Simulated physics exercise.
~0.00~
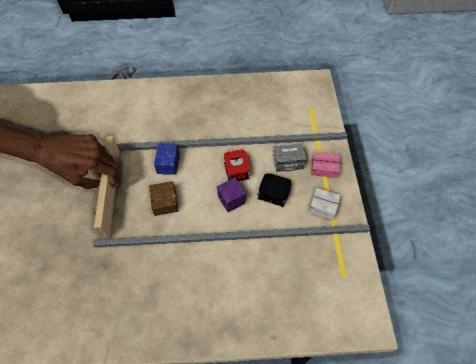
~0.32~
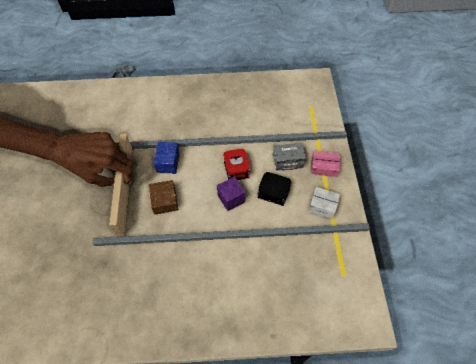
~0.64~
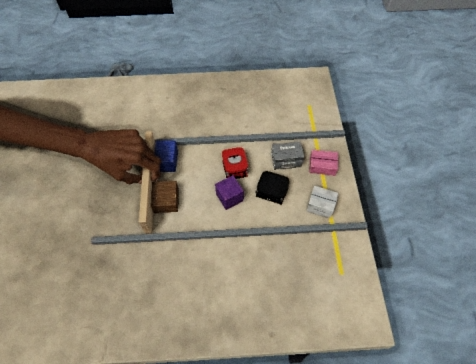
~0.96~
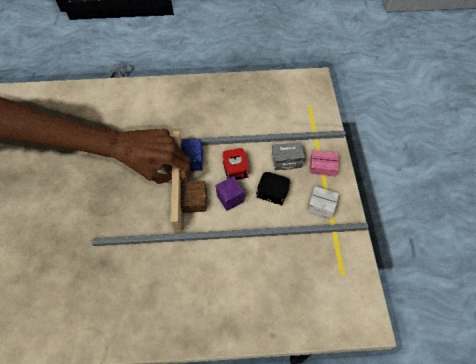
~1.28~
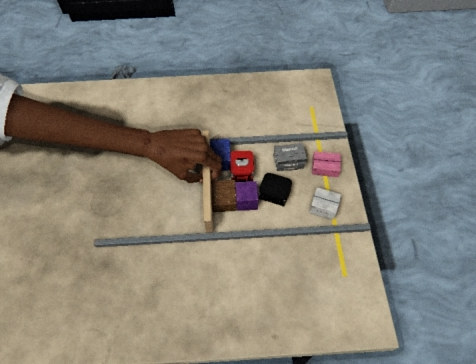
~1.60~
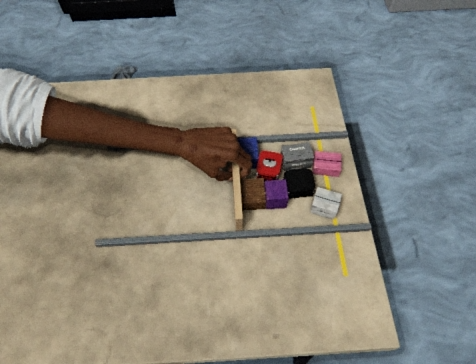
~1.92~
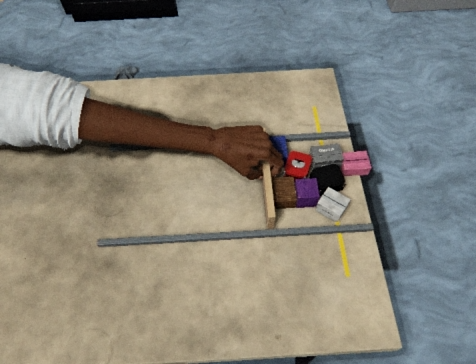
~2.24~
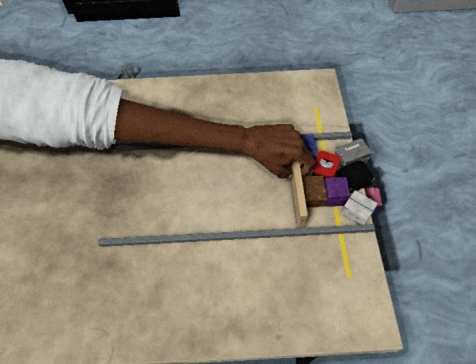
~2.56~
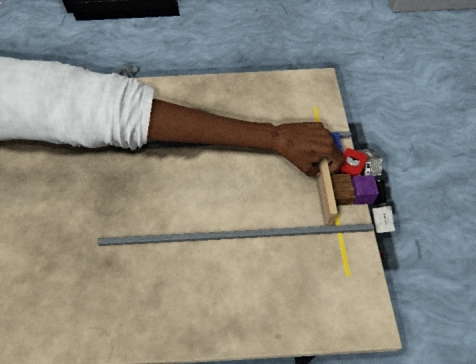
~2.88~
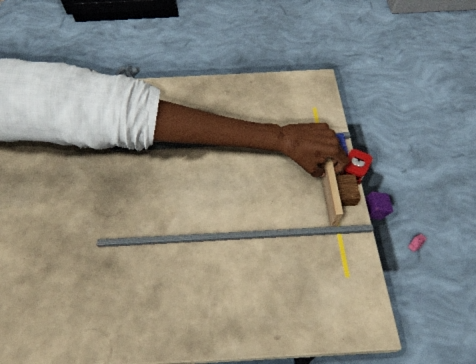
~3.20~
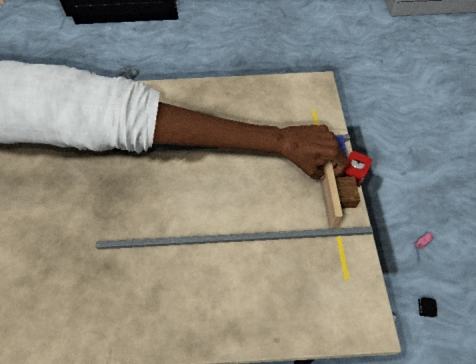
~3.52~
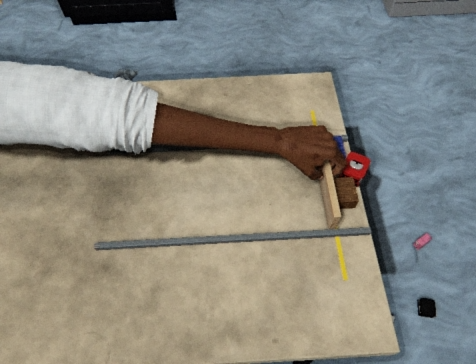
On a tabletop, a hand pushes a board right, sweeping five of eight small blocks off.
